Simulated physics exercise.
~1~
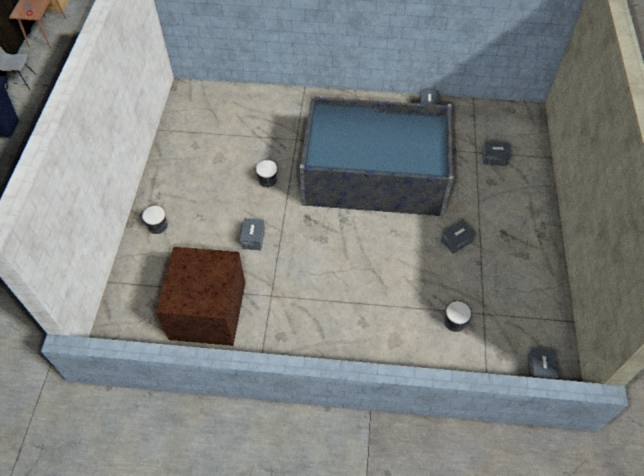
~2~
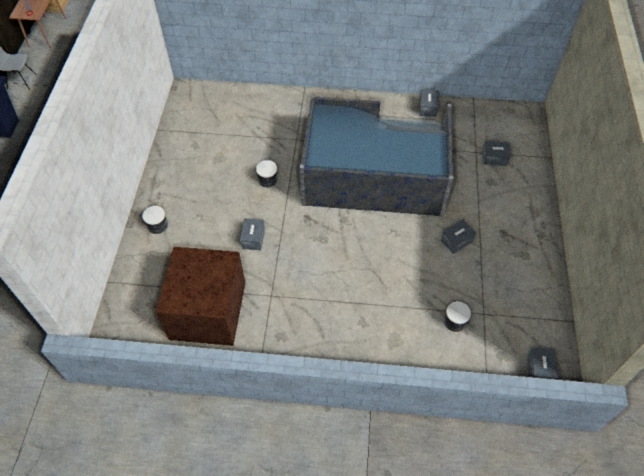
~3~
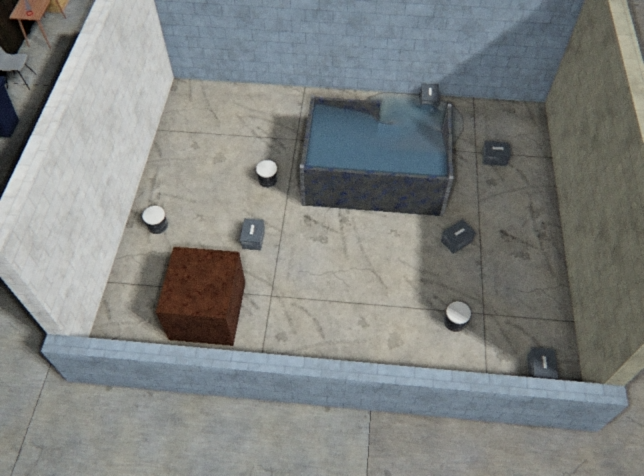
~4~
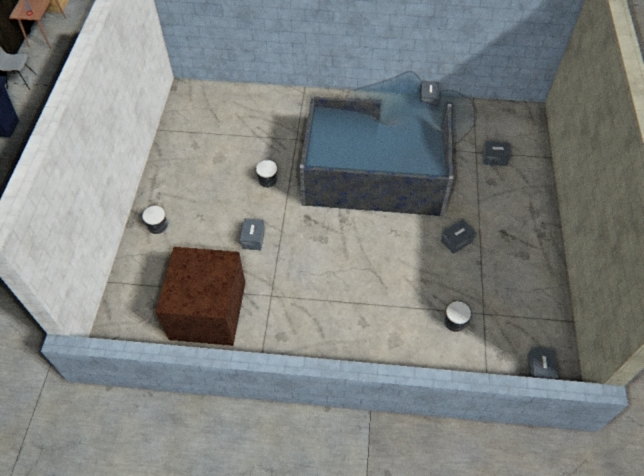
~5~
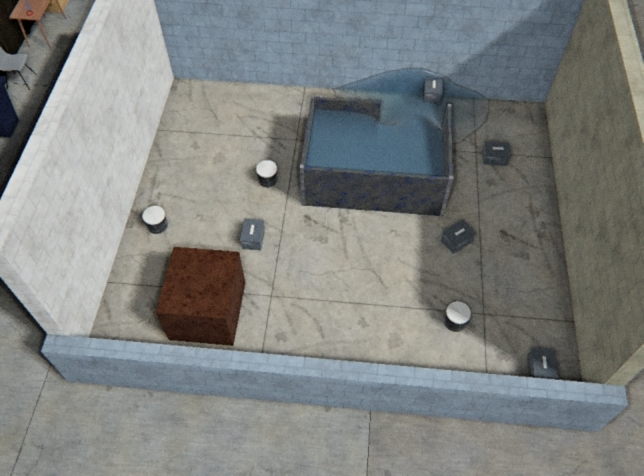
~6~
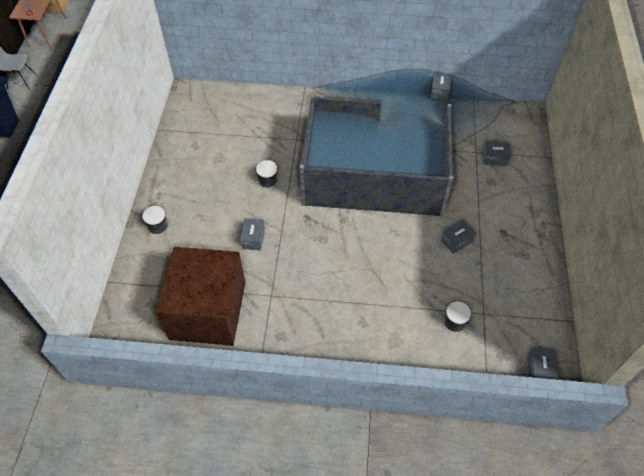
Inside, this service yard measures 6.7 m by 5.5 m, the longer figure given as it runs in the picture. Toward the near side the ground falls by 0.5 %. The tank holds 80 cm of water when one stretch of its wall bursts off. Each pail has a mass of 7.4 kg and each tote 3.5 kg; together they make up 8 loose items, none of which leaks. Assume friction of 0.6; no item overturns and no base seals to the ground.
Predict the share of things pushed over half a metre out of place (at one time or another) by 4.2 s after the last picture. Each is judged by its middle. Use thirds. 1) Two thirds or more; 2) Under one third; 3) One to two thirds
Answer: 1.
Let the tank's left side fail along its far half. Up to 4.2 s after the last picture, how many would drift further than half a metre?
Count: 2.
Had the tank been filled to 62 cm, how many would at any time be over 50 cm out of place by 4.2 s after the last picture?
That would make 3 of them.
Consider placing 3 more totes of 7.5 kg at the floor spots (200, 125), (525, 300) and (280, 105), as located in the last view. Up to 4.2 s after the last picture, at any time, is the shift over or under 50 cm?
Check, in order - exceeded, exceeded, exceeded.
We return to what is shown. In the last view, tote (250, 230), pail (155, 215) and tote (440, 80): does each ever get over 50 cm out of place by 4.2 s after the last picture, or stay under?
Within the mark, beyond the mark, beyond the mark.
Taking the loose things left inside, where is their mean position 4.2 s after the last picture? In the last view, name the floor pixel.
Averaged position, last view: Near pixel (336, 279).
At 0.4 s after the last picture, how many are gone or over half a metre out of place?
The number by then is 1.
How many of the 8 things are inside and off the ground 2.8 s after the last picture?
It comes to 2.
Then, 0.4 s after the last picture 1 of 8 are over 50 cm from their spots; 1 afloat.
Then, 1.5 s after the last picture 1 of 8 are over 50 cm from their spots; 1 afloat.
Then, 2.8 s after the last picture 3 of 8 are over 50 cm from their spots; 2 afloat.
Then, 4.2 s after the last picture 6 of 8 are over 50 cm from their spots, and 6 have been at some point; 4 afloat.
